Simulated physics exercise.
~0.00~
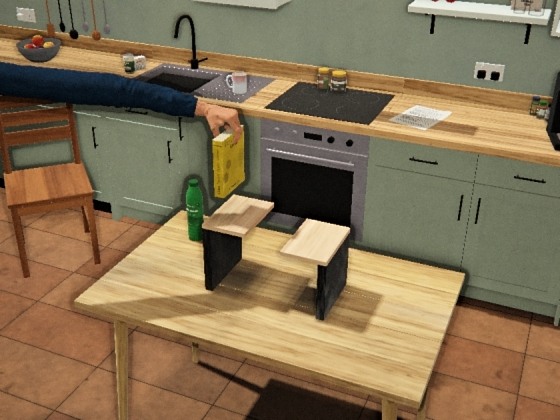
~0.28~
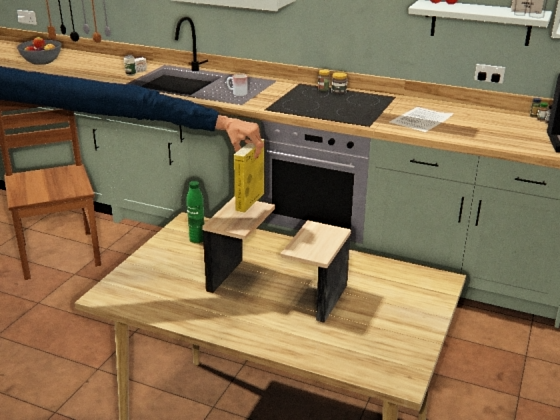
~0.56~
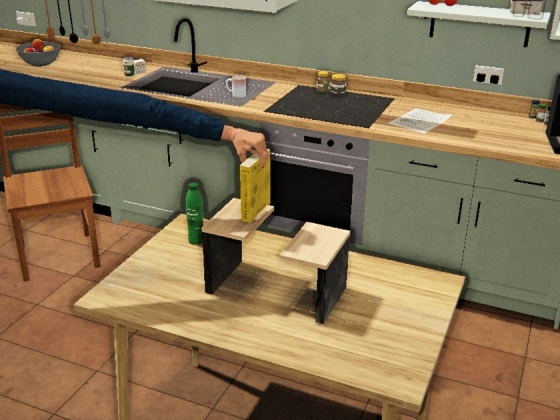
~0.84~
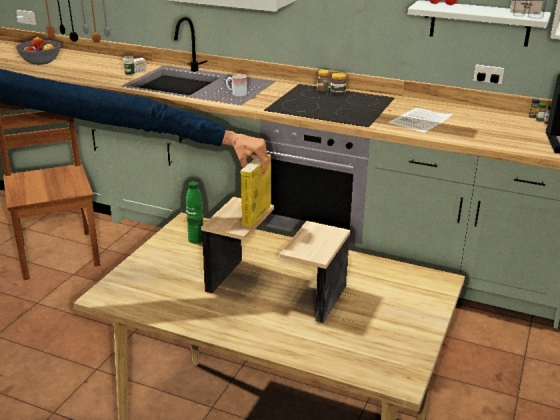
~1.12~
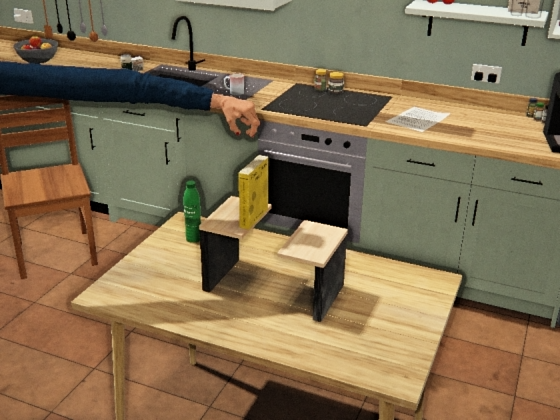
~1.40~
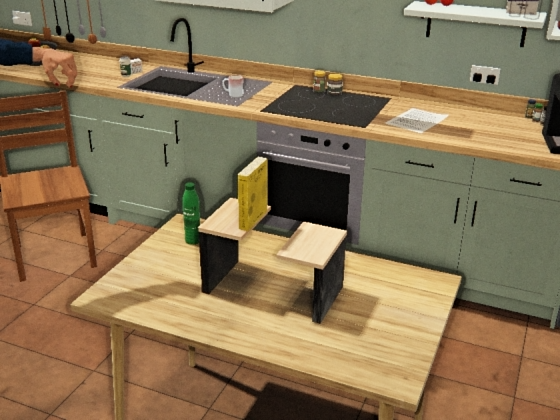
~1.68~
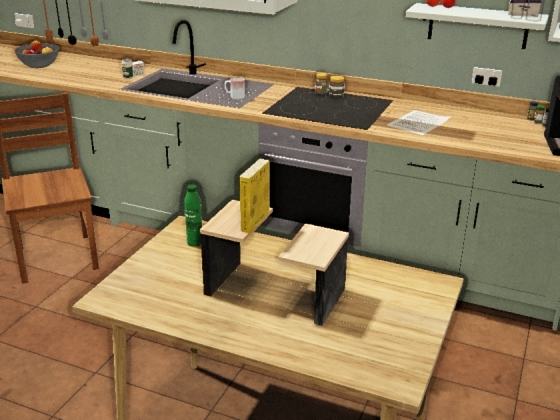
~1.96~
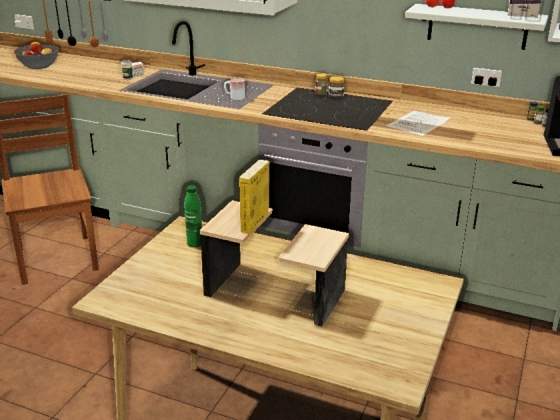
A yellow book, held upright by a hand reaching in from the left, hangs above a wooden table in a green kitchen. Below it, two small supports with dark uprights and pale wooden tops stand a little apart, with a green bottle behind them to the left. The hand carries the book right and lowers it in small steps to the inner edge of the left support. Then the fingers let go, and the arm draws back to the left and out of view. The book stays upright, lodged by the left ledge, while the bottle remains in place.
